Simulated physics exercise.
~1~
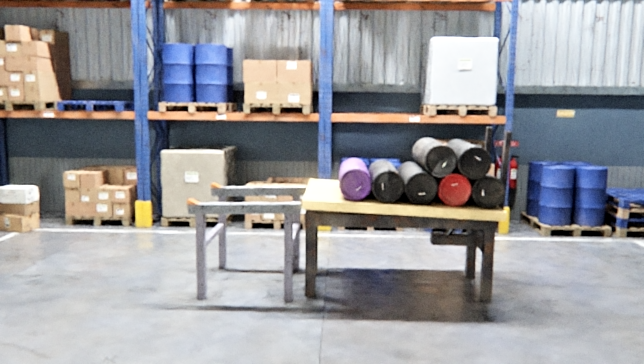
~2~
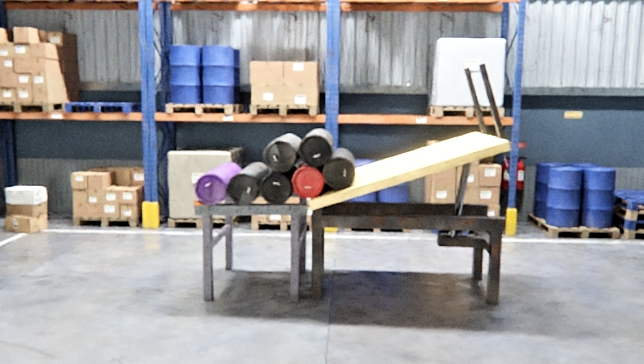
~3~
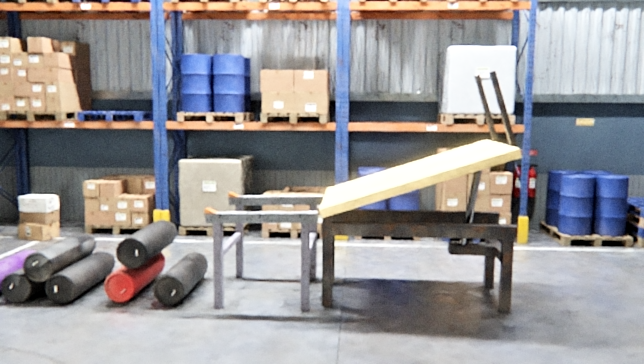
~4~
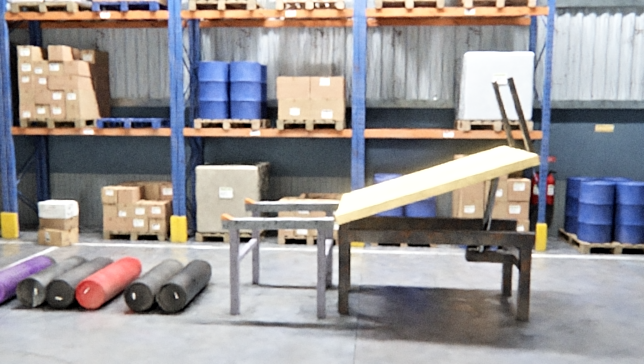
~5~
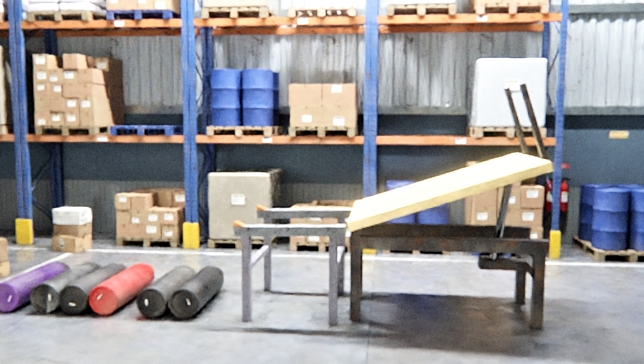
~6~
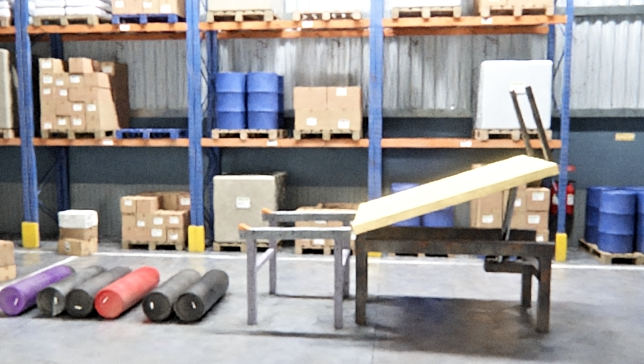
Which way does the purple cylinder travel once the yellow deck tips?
It moves to the left, across the grey rack and down to the floor beyond it.
